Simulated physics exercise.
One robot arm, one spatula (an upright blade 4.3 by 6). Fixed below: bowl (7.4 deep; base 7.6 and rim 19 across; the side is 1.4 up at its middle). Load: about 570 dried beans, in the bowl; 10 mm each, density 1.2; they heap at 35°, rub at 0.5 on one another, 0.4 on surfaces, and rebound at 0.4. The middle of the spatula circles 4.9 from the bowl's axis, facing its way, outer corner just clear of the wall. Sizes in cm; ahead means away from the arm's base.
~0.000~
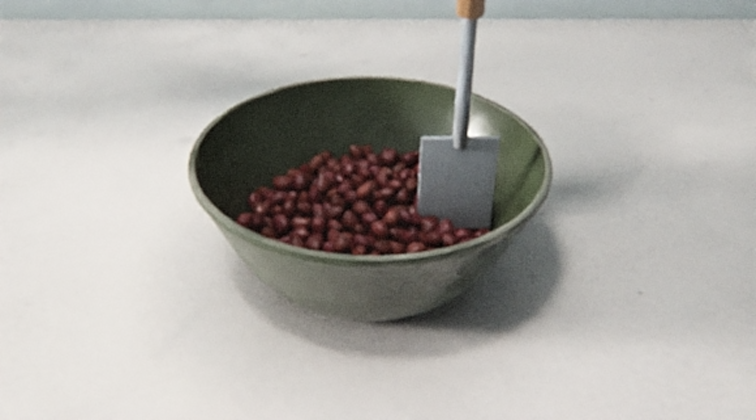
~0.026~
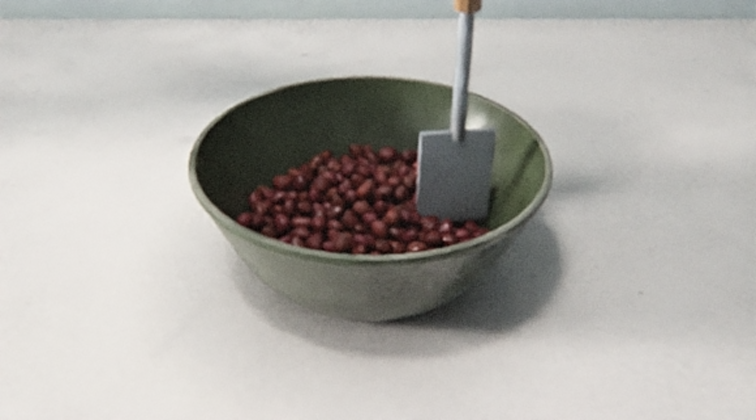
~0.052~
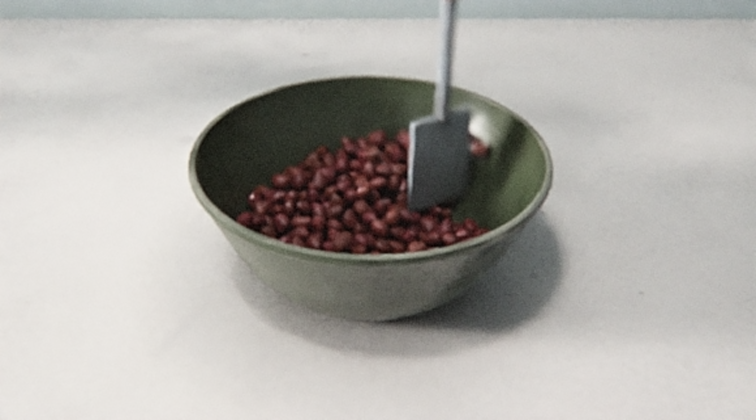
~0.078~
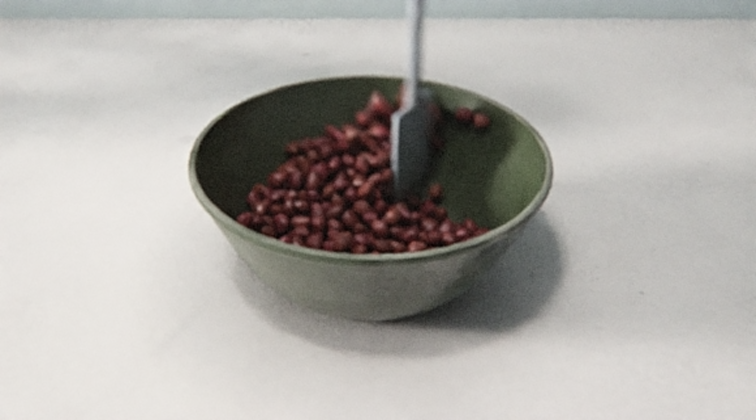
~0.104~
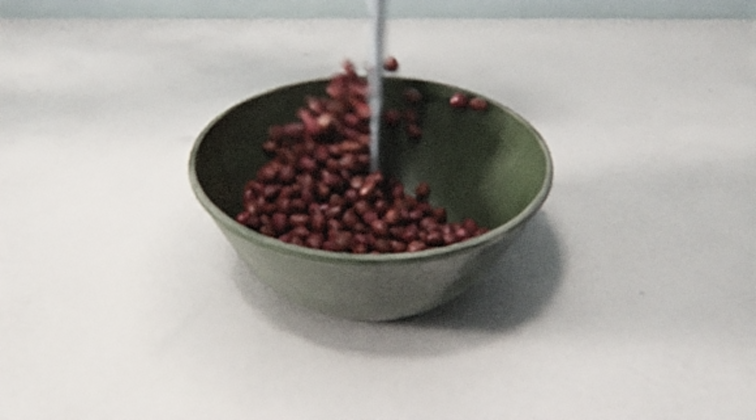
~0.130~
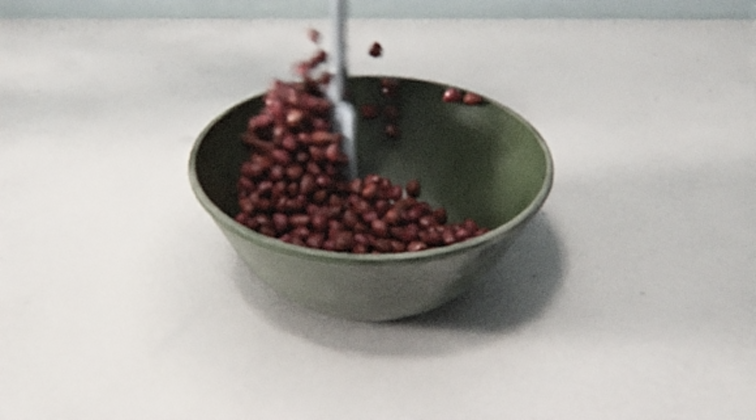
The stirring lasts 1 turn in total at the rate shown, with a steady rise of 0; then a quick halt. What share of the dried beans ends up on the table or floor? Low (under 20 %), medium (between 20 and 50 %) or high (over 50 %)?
Answer: Medium; between 20 and 50 % of the dried beans finish on the table or floor.
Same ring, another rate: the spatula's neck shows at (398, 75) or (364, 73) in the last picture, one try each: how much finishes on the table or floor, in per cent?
About 10 and 20 per cent.
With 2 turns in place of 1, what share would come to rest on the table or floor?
It would be near 45 per cent.
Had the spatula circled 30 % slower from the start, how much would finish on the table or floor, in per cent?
In that case some 15 per cent.
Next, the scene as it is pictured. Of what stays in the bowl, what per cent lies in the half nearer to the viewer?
About 35 per cent.
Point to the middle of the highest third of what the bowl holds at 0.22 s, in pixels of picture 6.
Around (278, 212).
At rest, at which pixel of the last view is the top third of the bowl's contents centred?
Around (414, 176).
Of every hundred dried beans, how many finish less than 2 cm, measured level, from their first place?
Some 20 per cent.
After 0.22 s, 202° round, highest piece 12 above the table; 539 in the bowl, 35 in flight or on the tool.
After 0.31 s, 294° round, highest piece 14 above the table; 479 in the bowl, 23 on the table or floor, 72 in flight or on the tool.
After 0.56 s, 0° round, highest piece 8 above the table; 418 in the bowl, 153 on the table or floor, 3 in flight or on the tool.
After 1.26 s, 0° round, highest piece 6 above the table; 418 in the bowl, 156 on the table or floor.
At rest, 418 in the bowl, 156 on the table or floor. That is 27 % on the table or floor.
